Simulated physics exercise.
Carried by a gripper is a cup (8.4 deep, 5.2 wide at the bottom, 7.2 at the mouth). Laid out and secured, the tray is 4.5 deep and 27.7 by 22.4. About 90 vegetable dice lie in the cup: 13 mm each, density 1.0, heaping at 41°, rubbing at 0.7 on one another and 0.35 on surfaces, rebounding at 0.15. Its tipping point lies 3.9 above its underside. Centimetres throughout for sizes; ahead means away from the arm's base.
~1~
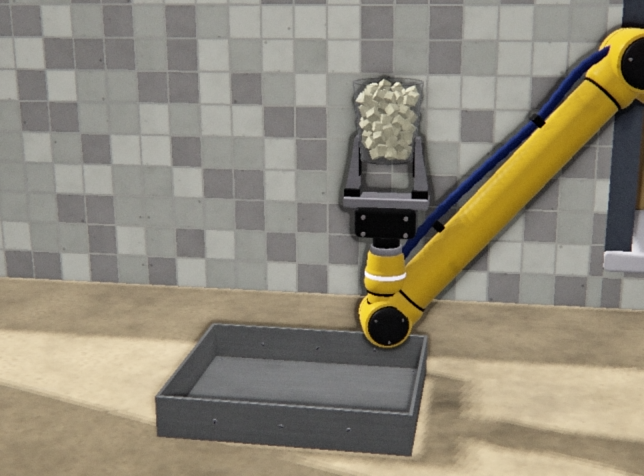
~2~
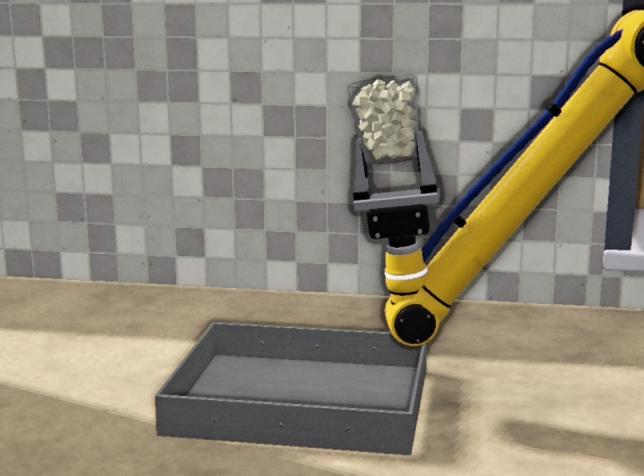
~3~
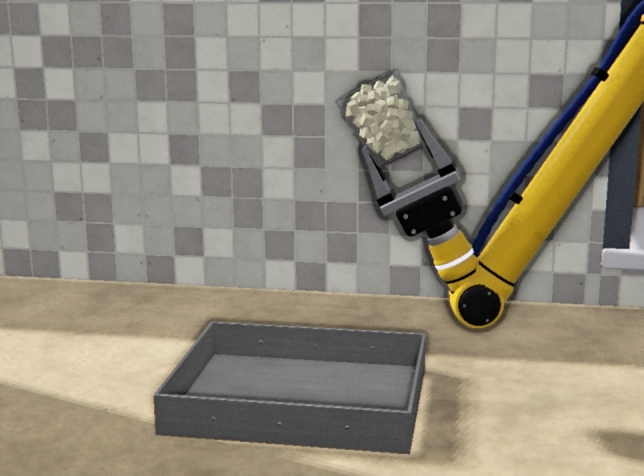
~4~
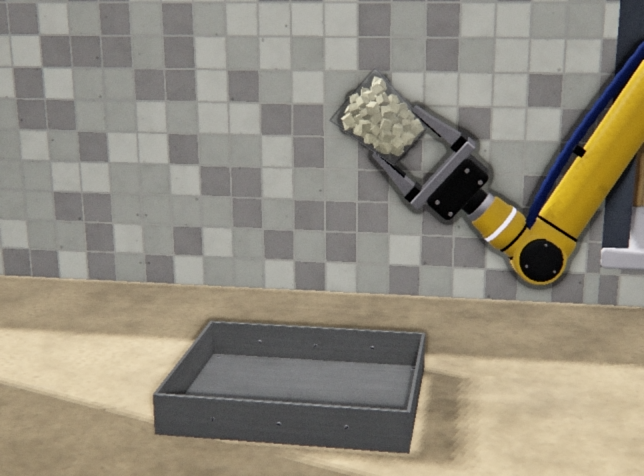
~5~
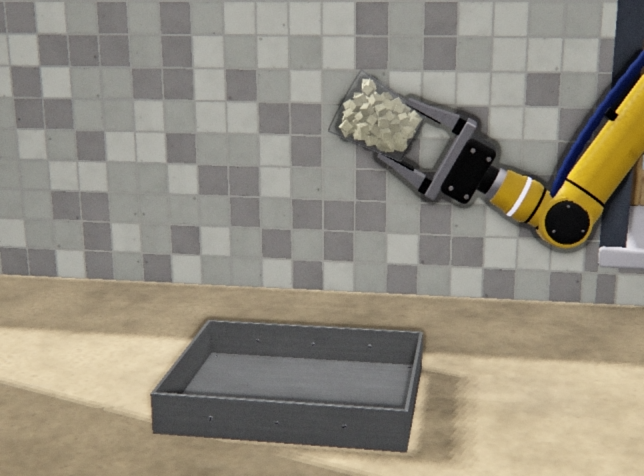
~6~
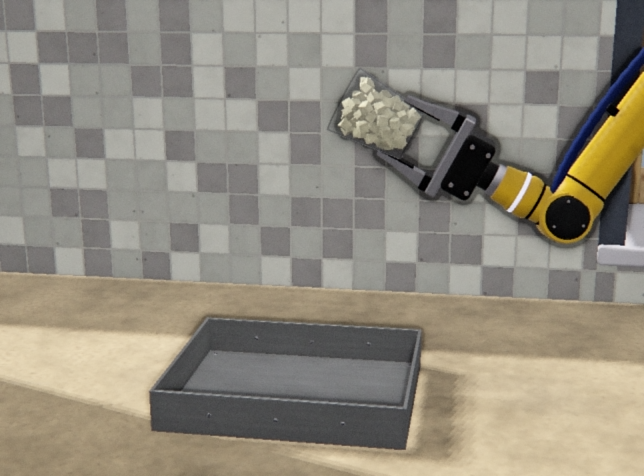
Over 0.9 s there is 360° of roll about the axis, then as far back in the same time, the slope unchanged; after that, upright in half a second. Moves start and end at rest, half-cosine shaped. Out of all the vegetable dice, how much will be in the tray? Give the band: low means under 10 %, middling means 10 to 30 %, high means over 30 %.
Band: Low.
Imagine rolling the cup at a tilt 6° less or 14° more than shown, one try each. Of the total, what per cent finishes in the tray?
You'd get close to 0 per cent, then close to 35 per cent.
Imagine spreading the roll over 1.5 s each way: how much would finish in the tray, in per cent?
In that case around 5 percent.
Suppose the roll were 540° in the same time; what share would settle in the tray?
It would come to around 5 per cent.
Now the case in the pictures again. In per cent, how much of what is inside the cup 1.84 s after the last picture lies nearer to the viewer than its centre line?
Roughly 45 per cent.
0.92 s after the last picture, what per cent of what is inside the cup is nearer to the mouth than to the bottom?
Share in mouth half: Approx. 55 %.
Then, 0.92 s later, tipped 63°, highest piece 37 above the table; 94 in the cup.
Then, 1.84 s later, tipped 62°, highest piece 37 above the table; 93 in the cup, 1 in flight or on a rim.
Then, 2.50 s later, upright, highest piece 38 above the table; 93 in the cup, 1 in the tray.
Then, 3.20 s later, upright, highest piece 38 above the table; 93 in the cup, 1 in the tray.
At rest, 93 in the cup, 1 in the tray. That is 1 % in the tray.
